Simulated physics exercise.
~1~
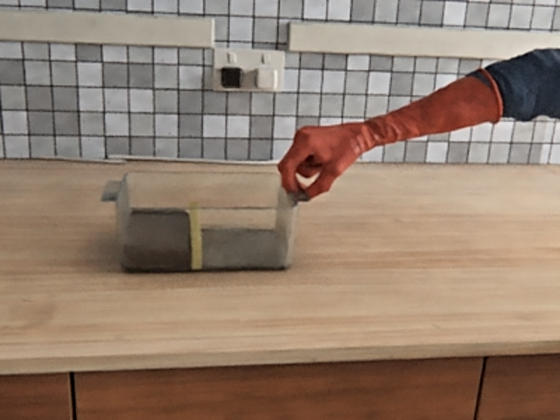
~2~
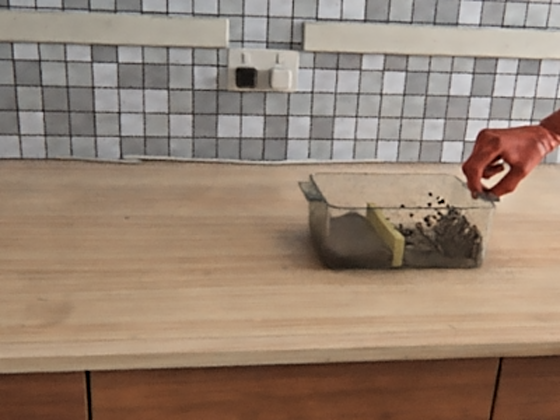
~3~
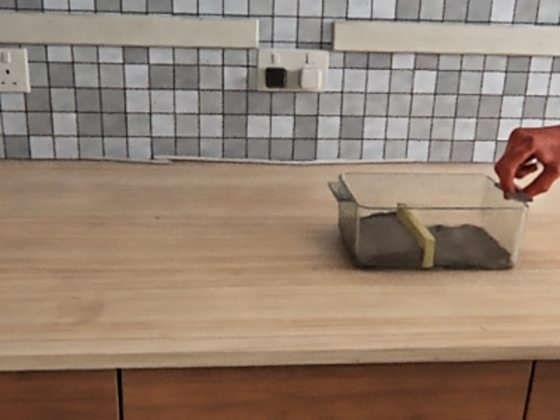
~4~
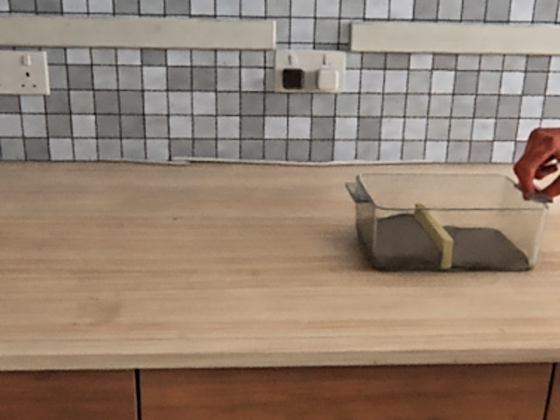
On a pale wooden worktop in front of a grey and white tiled wall, a hand in a red rubber glove grips the right end of a see-through oblong tub. A low yellowish wall splits the tub, with dark greyish coffee showing in it. The gloved hand tugs the tub to the right, and the coffee surges, breaking into dark splashes on the right side of the divider. The view pans slightly left as the tub comes to rest. Finally the coffee settles, lying on both sides of the divider, with the hand still at the rim.
